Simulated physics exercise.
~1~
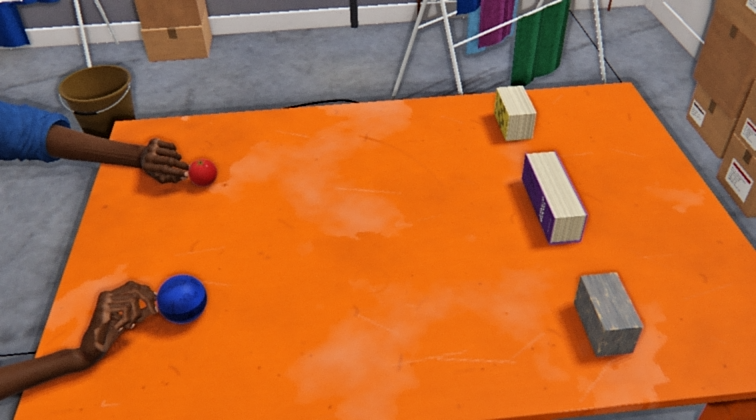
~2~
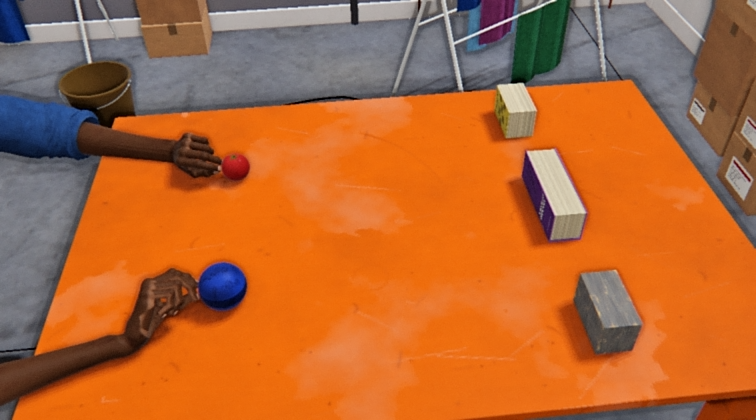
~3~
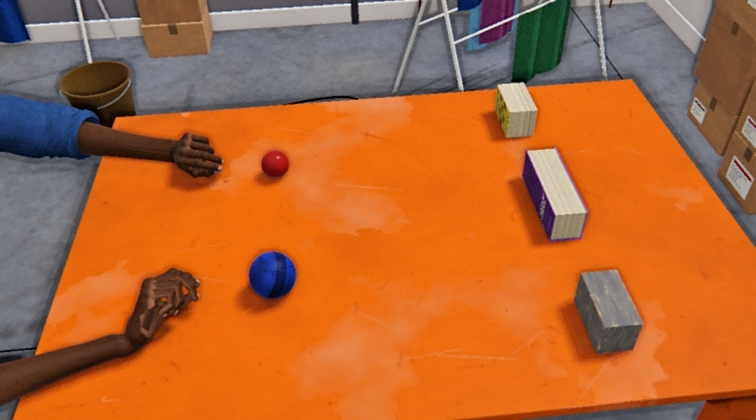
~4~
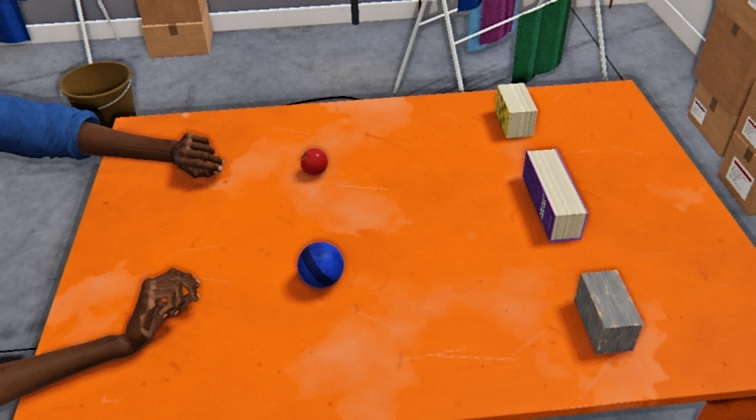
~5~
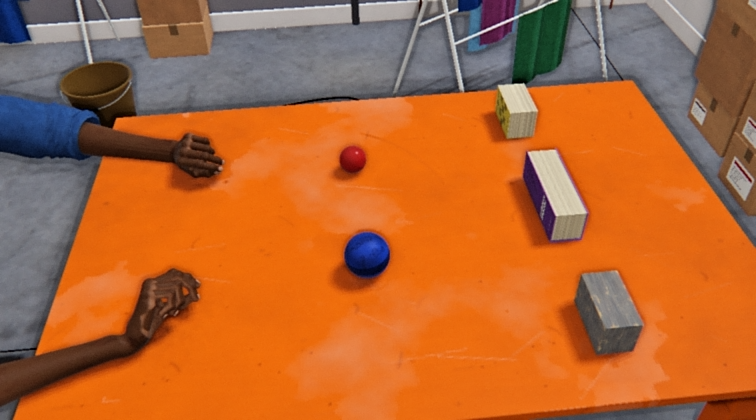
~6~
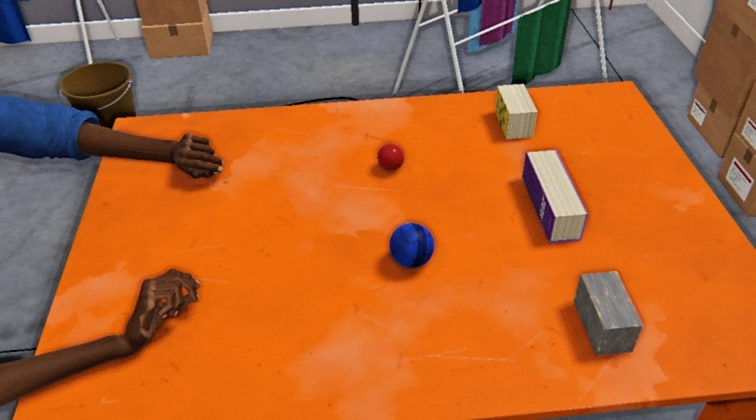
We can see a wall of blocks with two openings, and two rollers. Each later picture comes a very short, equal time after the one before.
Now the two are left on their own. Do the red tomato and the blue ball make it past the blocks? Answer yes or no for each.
Answers: Red tomato - yes, blue ball - no.
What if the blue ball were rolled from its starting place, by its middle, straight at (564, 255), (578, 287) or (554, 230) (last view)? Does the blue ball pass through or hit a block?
The blue ball makes the gap; hits a block; hits a block.
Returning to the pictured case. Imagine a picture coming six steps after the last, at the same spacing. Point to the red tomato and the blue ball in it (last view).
(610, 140) and (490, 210).
Then, 0.34 s after the last picture, red tomato heading on near (601, 143); blue ball coming back near (496, 210).
Then, 0.82 s after the last picture, red tomato heading on; blue ball coming back near (442, 183).
Then, 1.24 s after the last picture, red tomato heading on; blue ball coming back near (402, 162).
By the end, the red tomato rolls through; the blue ball bounces off.
